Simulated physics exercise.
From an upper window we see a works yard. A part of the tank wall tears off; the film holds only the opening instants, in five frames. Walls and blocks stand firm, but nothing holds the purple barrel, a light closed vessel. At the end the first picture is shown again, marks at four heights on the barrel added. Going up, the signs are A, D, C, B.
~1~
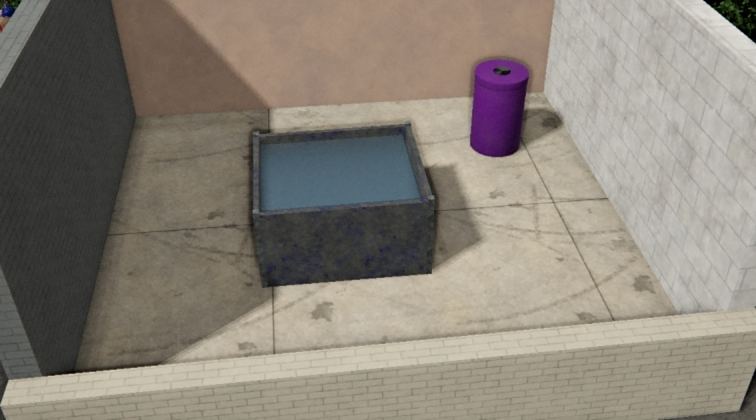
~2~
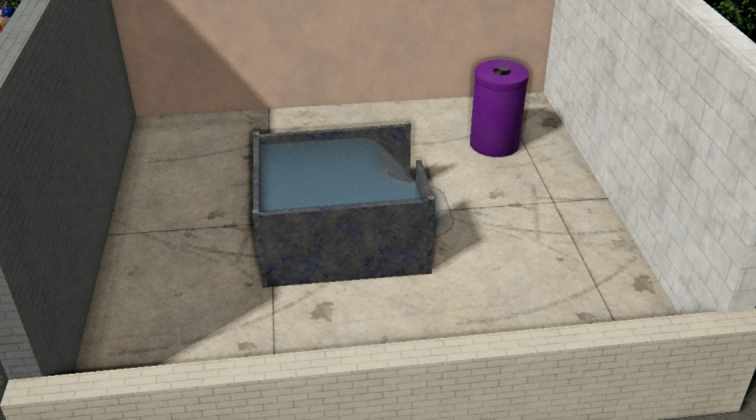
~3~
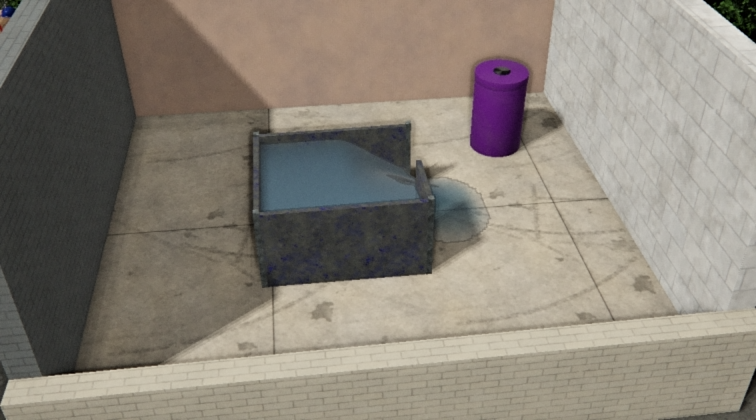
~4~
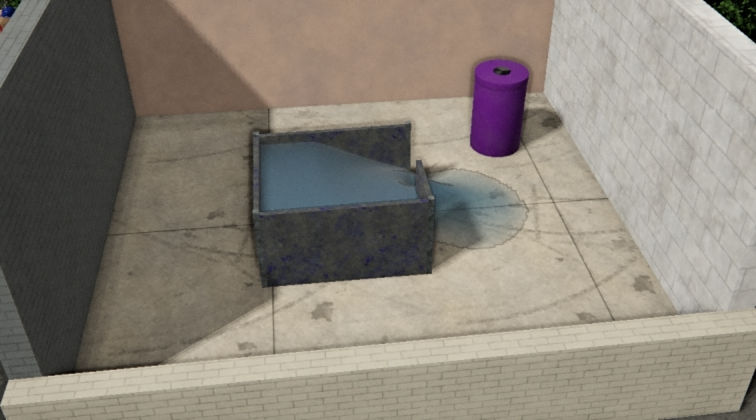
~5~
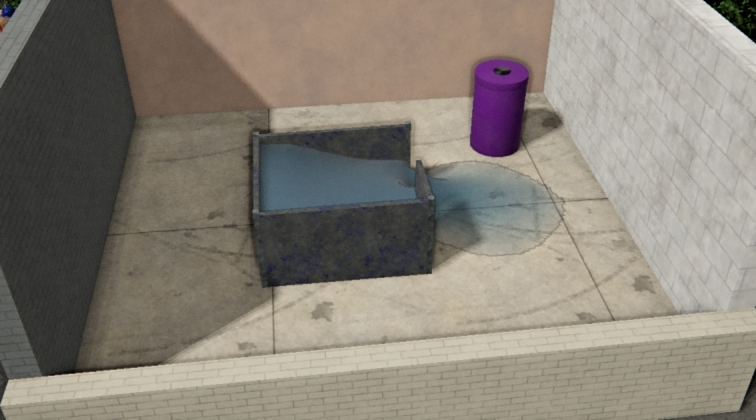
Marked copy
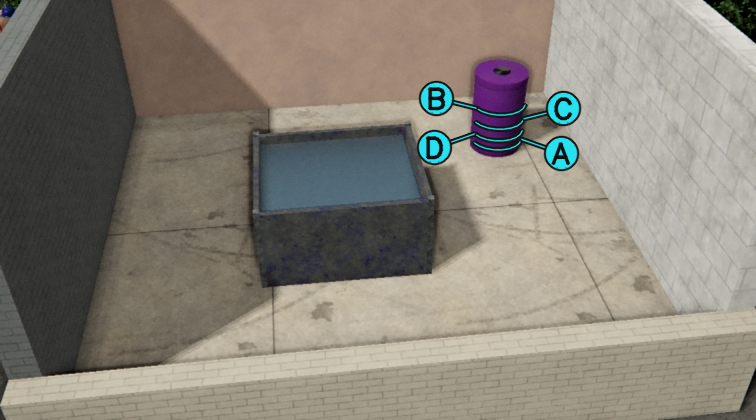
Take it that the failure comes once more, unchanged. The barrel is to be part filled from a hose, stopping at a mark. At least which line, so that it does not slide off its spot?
D will do.
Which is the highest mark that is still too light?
That is mark A.
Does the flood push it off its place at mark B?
No, not at all.
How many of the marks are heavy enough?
Three of the four.
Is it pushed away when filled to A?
Yes, that goes wrong.
On the marked copy, A at (501, 149); B at (505, 115); C at (503, 129); D at (502, 140); from the bottom up A, D, C, B.
If A is chosen, it is pushed about twice its own width away.
If B is chosen, it does not move.
If C is chosen, it does not move.
If D is chosen, it does not move.
